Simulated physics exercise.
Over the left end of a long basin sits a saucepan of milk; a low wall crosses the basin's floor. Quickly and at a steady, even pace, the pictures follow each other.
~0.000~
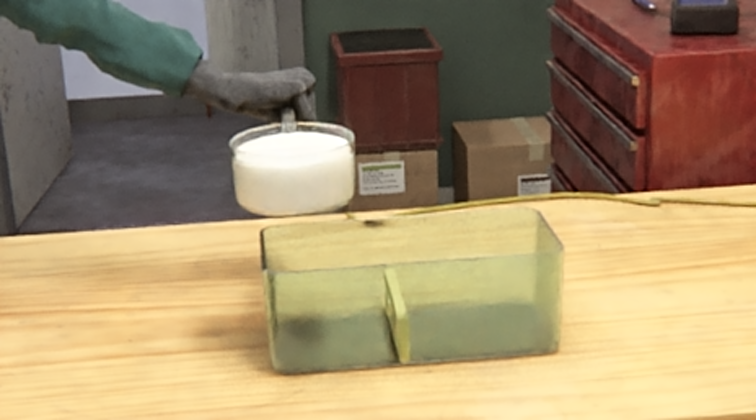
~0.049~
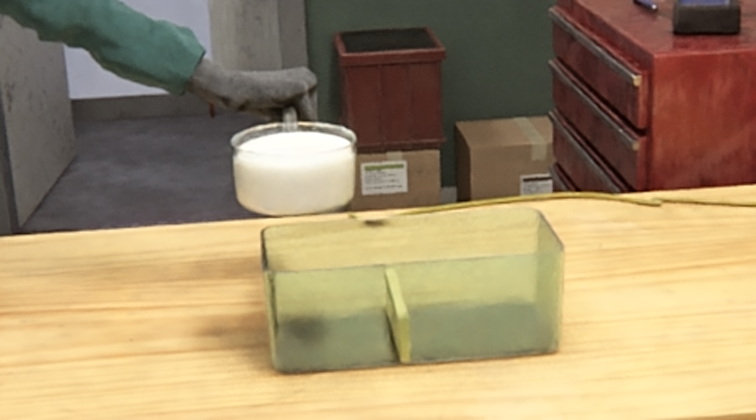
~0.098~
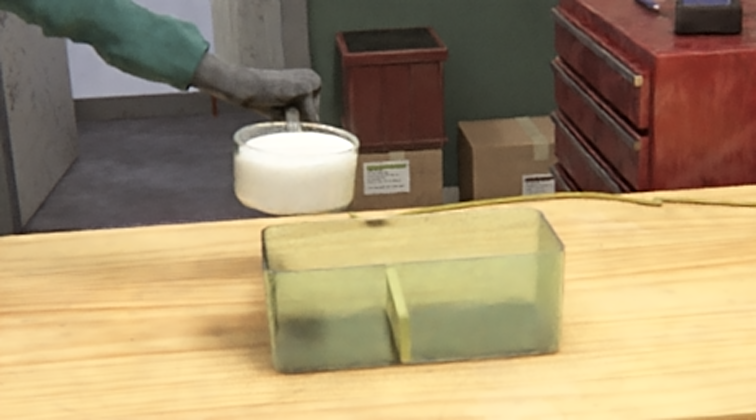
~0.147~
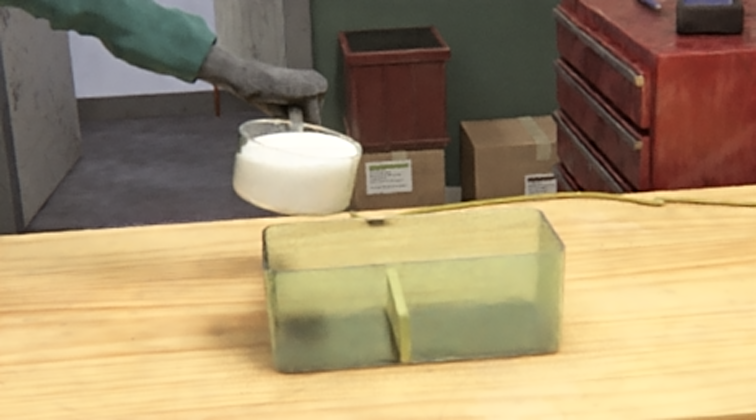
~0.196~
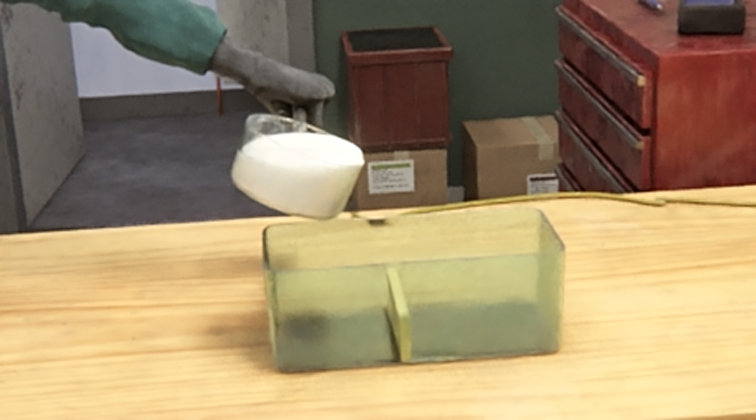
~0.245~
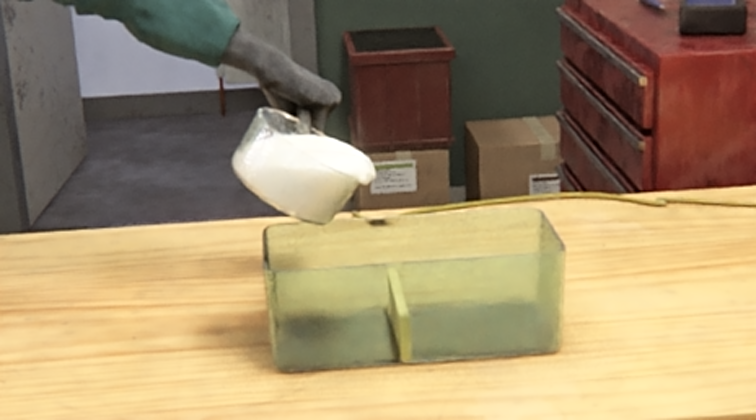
The video shows a gloved hand holding a clear pan of white milk above the left part of a long, greenish transparent basin with a low divider, then steadily tilting it rightward until the milk reaches over its edge.
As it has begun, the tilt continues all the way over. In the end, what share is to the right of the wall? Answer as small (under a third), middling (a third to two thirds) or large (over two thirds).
Middling, between a third and two thirds.
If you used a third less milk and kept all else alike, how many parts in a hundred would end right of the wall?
Roughly 25 in a hundred.
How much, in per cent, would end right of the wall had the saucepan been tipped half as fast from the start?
Somewhere near 65 percent.
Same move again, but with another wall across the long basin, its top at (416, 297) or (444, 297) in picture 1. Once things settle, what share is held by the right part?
Roughly 25 % and 10 %.
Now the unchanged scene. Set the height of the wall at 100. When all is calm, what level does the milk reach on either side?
Left of the wall 30 %, right of the wall 30 %.
After 0.52 s the tilt is 101° and 19 per cent is still to pour, 19 is left of the wall and 38 right of it.
After 0.72 s the tilt is 112° and 3 per cent is still to pour, 46 is left of the wall and 49 right of it.
After 0.92 s the tilt is 112° and 0 per cent is still to pour, 50 is left of the wall and 49 right of it.
After 1.15 s the tilt is 112° and 0 per cent is still to pour, 49 is left of the wall and 49 right of it.
In the end 49 per cent lies left of the wall, 49 right of it and 1 outside.
